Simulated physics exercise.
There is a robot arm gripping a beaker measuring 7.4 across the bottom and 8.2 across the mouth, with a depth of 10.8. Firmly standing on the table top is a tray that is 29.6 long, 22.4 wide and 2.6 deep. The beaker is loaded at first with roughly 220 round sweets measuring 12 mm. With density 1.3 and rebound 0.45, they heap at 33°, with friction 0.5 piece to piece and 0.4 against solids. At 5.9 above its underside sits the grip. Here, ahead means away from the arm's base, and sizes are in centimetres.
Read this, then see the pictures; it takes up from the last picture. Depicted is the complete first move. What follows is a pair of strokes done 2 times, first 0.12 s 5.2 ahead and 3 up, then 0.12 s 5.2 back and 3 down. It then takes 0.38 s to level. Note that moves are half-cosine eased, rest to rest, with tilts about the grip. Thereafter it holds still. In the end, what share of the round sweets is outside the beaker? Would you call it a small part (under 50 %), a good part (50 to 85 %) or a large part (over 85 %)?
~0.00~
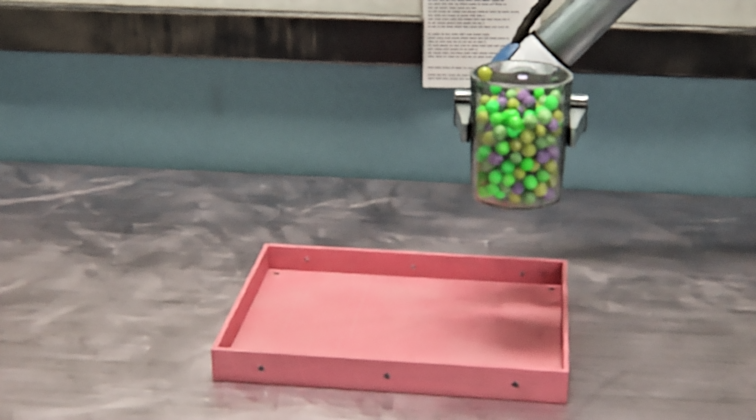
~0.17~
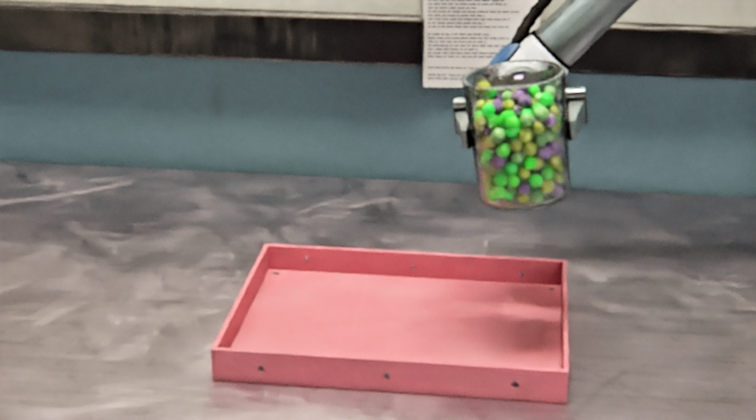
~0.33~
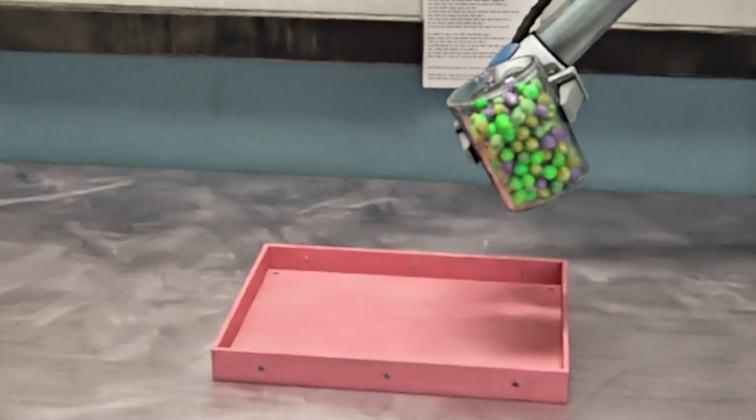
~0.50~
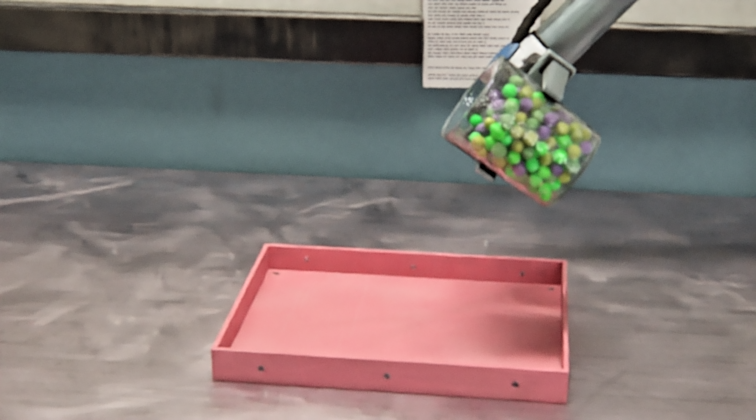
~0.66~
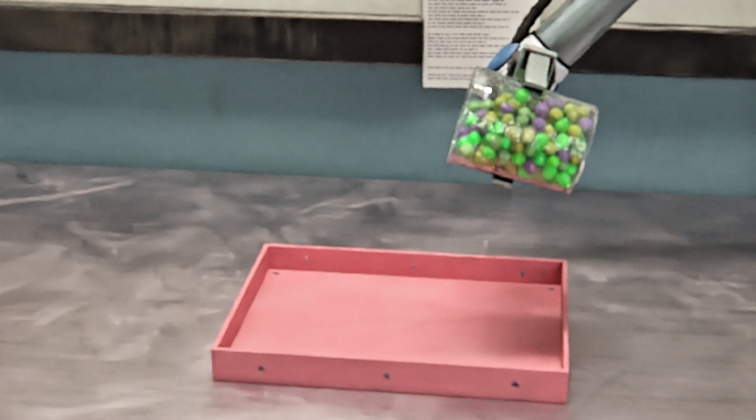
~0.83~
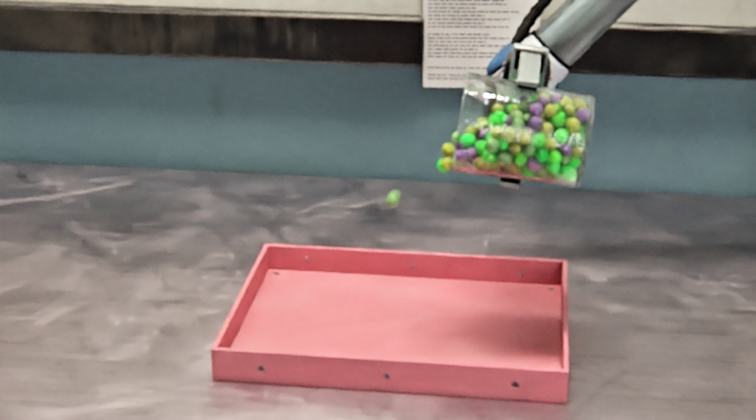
I'd call it a large part.
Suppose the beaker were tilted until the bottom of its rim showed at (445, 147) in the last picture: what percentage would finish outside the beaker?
Roughly 75 percent, give or take.
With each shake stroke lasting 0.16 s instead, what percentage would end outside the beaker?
About 85 per cent in that case.
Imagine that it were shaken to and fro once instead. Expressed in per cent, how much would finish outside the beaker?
About 95 %.
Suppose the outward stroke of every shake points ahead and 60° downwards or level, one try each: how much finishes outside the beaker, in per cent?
Estimates, in order: 30 % then 85 %.
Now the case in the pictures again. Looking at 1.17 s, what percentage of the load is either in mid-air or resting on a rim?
Around 4 percent of the load.
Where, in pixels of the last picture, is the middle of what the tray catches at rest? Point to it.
Roughly at (298, 314) in the last picture.
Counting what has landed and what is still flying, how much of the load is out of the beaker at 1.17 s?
Share gone: Around 90 %.
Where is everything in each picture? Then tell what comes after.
The first picture shows beaker middle at (519, 137), level; upper third of the load around (520, 118), from x 480 to 560, top at y 75; 218 in the beaker.
The second picture shows beaker middle at (519, 137), tilted 8° forward; upper third of the load around (523, 119), from x 480 to 560, top at y 90.
The third picture shows beaker middle at (521, 136), tilted 29° forward; upper third of the load around (526, 119), from x 475 to 575, top at y 85.
The fourth picture shows beaker middle at (523, 135), tilted 54° forward; upper third of the load around (526, 118), from x 480 to 585, top at y 85.
The fifth picture shows beaker middle at (524, 133), tilted 75° forward; upper third of the load around (536, 116), from x 470 to 585, top at y 95.
The sixth picture shows beaker middle at (525, 132), tilted 83° forward; upper third of the load around (543, 118), from x 395 to 580, top at y 100; 217 in the beaker, 1 in flight or on a rim.
After 1.17 s, tilted 83° forward, highest piece 21 above the table; 191 in the tray, 17 in the beaker, 1 on the table or floor, 9 in flight or on a rim.
After 1.52 s, tilted 35° forward, highest piece 19 above the table; 202 in the tray, 8 in the beaker, 8 on the table or floor.
After 1.89 s, level, highest piece 16 above the table; 202 in the tray, 8 in the beaker, 8 on the table or floor.
After 2.94 s, level, highest piece 16 above the table; 202 in the tray, 8 in the beaker, 8 on the table or floor.
At rest, 202 in the tray, 8 in the beaker, 8 on the table or floor. That is 96 % outside the beaker.
